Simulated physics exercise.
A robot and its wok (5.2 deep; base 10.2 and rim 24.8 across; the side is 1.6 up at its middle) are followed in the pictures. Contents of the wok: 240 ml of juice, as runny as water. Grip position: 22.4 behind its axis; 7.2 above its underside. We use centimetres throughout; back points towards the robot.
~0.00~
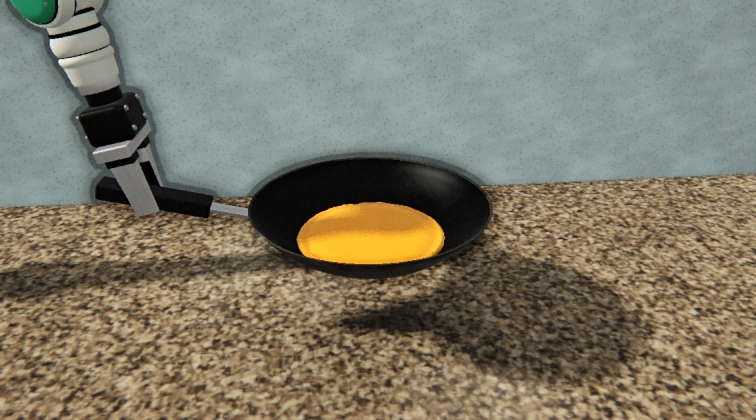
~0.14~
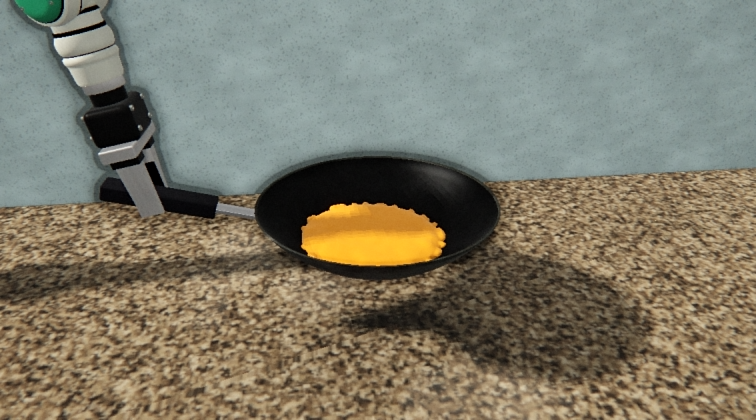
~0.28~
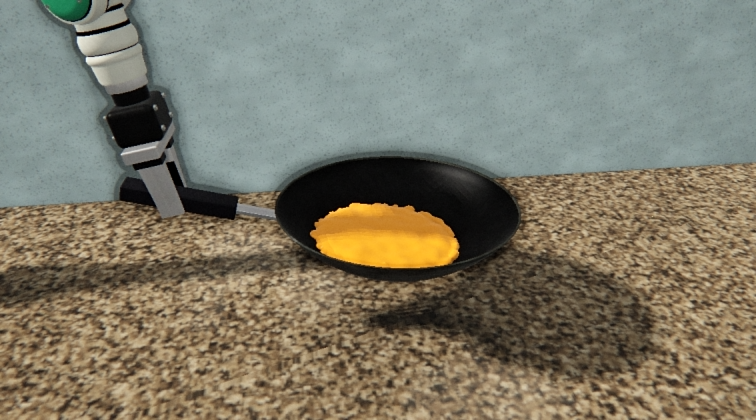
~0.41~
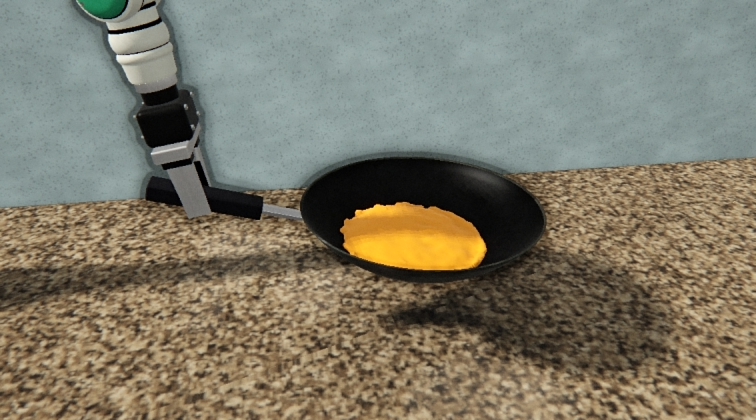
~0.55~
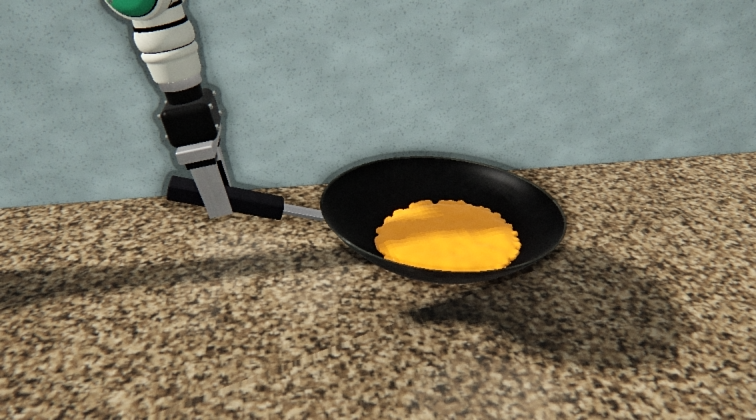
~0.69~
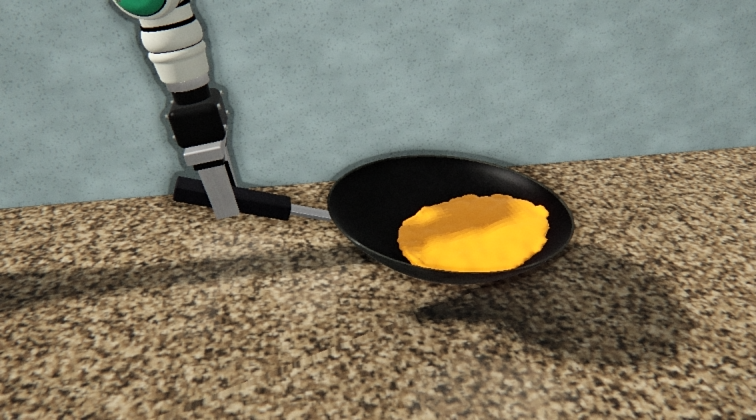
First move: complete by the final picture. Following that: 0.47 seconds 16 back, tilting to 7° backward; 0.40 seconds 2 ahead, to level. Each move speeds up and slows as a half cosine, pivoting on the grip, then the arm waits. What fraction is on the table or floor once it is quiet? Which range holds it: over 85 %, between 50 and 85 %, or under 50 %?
It lies between 50 and 85 %.
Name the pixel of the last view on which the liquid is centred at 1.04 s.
(341, 220).
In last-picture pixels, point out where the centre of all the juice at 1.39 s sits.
Around (127, 268).
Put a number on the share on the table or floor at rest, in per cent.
The share comes out near 65 %.
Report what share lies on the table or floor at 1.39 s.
I'd say some 0 per cent of it.
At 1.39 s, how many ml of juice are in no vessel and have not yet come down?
Around 160 ml at that moment.
After 1.04 s, tilted 5° backward, liquid up to 17 above the table; 240 ml in the wok.
After 1.39 s, tilted 3° backward, liquid up to 18 above the table; 85 ml in the wok, 155 ml in the air or running down outside.
After 1.76 s, level, liquid up to 16 above the table; 155 ml on the table or floor, 85 ml in the wok.
After 2.56 s, level, liquid up to 15 above the table; 155 ml on the table or floor, 85 ml in the wok.
At rest, 155 ml on the table or floor, 85 ml in the wok. That is 65 % on the table or floor.
